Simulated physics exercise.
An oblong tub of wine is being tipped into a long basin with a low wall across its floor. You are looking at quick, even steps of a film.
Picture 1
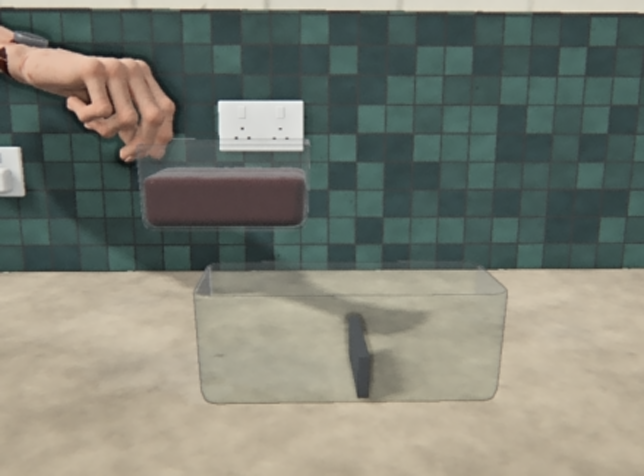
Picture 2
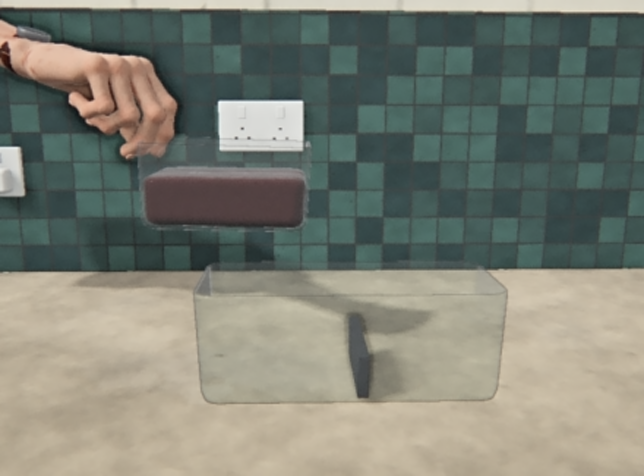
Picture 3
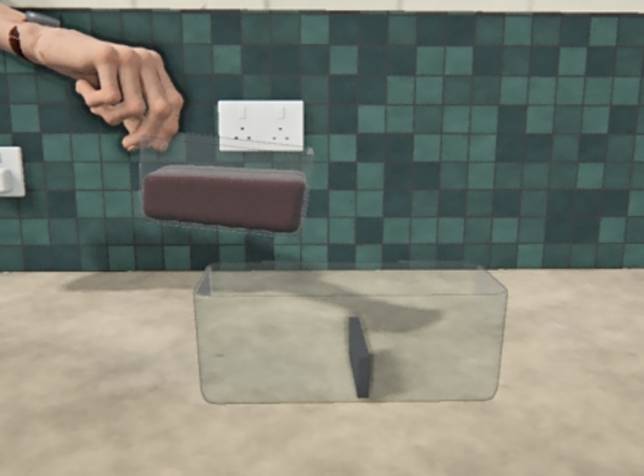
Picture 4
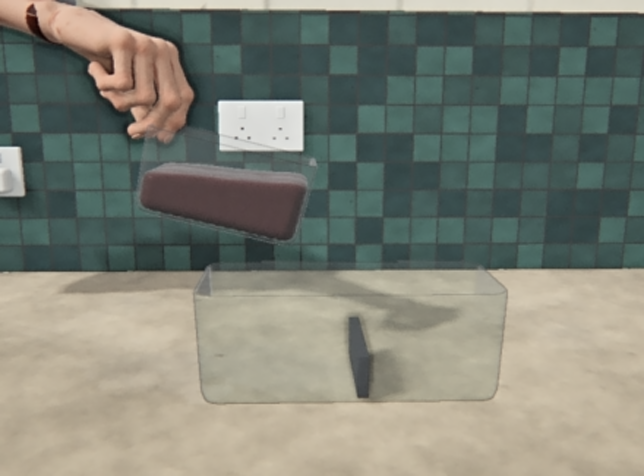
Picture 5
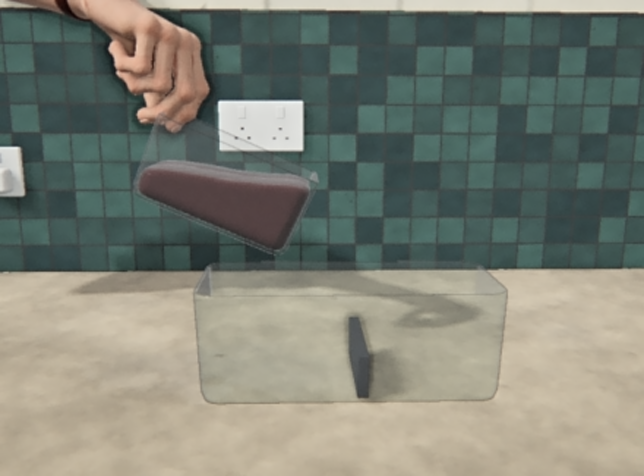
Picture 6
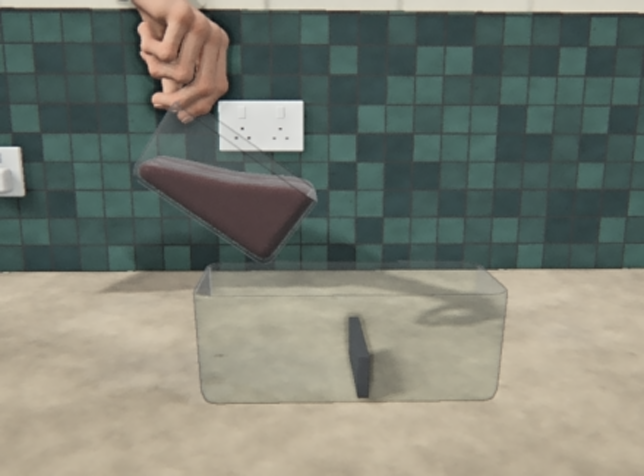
A hand tilts a clear tub of dark red liquid rightward above a long transparent basin.
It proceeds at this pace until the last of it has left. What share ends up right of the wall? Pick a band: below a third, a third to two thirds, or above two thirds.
Below a third.
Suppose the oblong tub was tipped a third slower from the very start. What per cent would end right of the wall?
I'd say roughly 40 in every hundred ends up there.
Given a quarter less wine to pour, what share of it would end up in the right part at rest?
Roughly 10 in a hundred.
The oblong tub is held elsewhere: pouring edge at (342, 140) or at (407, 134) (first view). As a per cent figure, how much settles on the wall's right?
The first gives 50 %, the second 70 %.
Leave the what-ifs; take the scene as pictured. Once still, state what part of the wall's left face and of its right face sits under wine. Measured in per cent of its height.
Left near 60; right near 20.
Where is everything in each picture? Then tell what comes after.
In the first picture, tilt 0°; pouring edge (308, 144); surface from (154, 174) to (305, 174); the long basin's rim runs from (202, 280) to (492, 278); the wall's top is at (358, 336).
In the second picture, tilt 2°; pouring edge (309, 147); surface from (154, 173) to (306, 175).
In the third picture, tilt 6°; pouring edge (311, 154); surface from (154, 172) to (306, 177).
In the fourth picture, tilt 14°; pouring edge (314, 164); surface from (154, 170) to (308, 179).
In the fifth picture, tilt 24°; pouring edge (316, 179); surface from (152, 166) to (310, 182).
In the sixth picture, tilt 35°; pouring edge (314, 197); surface from (148, 162) to (312, 186); 1 per cent is over the edge.
A moment on, the oblong tub is tipped on its side and 22 per cent is still to pour, 34 is left of the wall and 16 right of it.
Next, the oblong tub is tipped right over and 6 per cent is still to pour, 61 is left of the wall and 22 right of it.
Then the oblong tub is tipped right over and 1 per cent is still to pour, 68 is left of the wall and 23 right of it.
Later the oblong tub is tipped right over and 0 per cent is still to pour, 70 is left of the wall and 23 right of it.
At rest 70 per cent lies left of the wall, 23 right of it and 8 outside.
